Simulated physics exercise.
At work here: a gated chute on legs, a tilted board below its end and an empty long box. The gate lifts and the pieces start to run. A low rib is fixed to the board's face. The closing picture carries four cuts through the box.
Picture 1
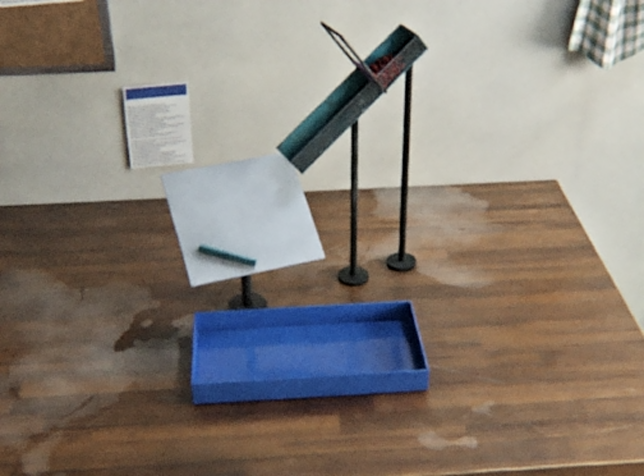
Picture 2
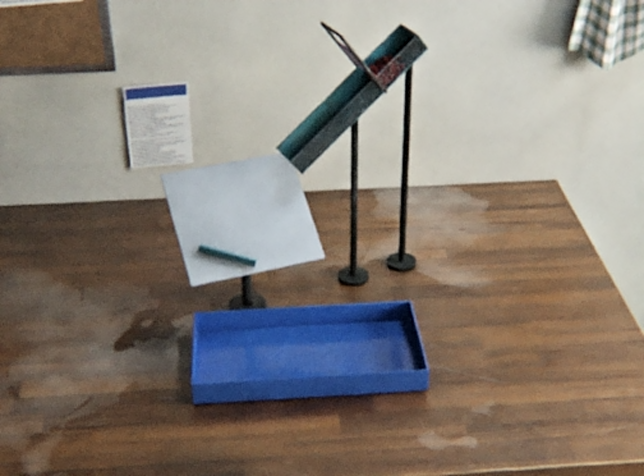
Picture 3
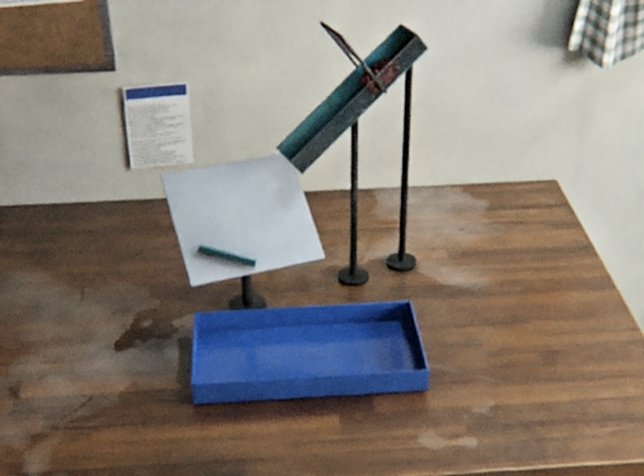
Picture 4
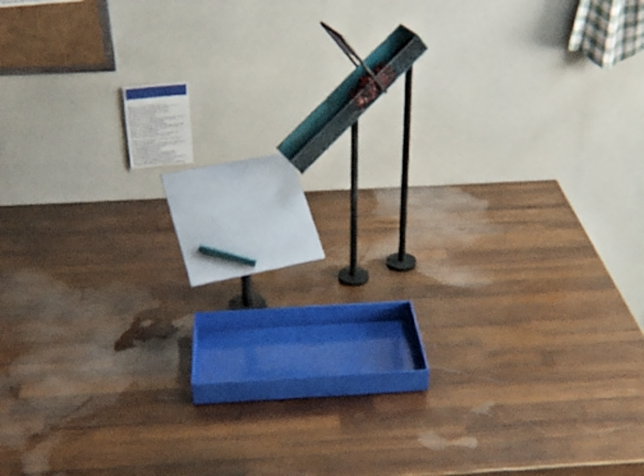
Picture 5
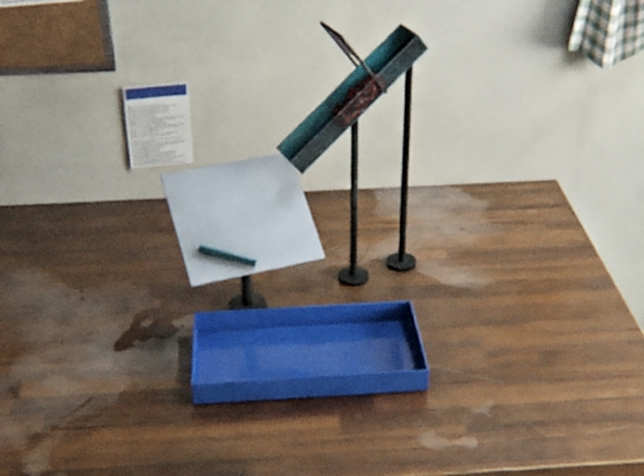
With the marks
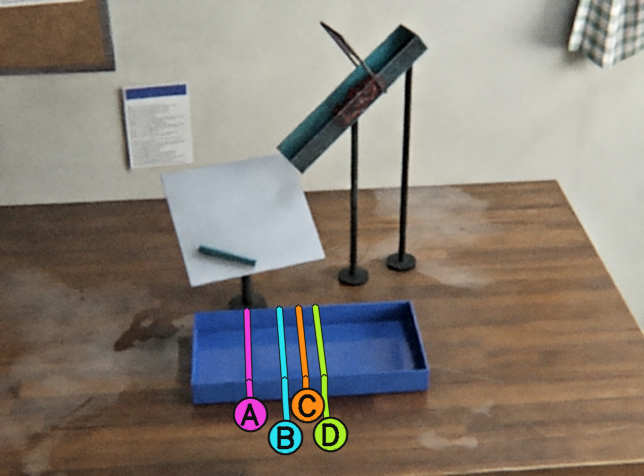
Small dark red pieces, kidney beans, slide slowly down and to the left inside a sloping green chute on legs, passing beneath its raised gate, while the tilted white board with a green rib and the empty blue box stay still.
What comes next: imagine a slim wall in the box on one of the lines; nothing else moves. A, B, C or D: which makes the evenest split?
Take B.
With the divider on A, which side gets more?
The right side.
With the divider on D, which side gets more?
More lands on the left.
On the marked copy, line A crosses the front rim at (249, 380); line B crosses the front rim at (284, 378); line C crosses the front rim at (305, 377); line D crosses the front rim at (324, 376).
With A, of what is caught, a small part on the left of the divider, nearly all on the right.
With B, of what is caught, about half on the left of the divider, about half on the right.
With C, of what is caught, nearly all on the left of the divider, a small part on the right.
With D, of what is caught, all on the left of the divider, none on the right.
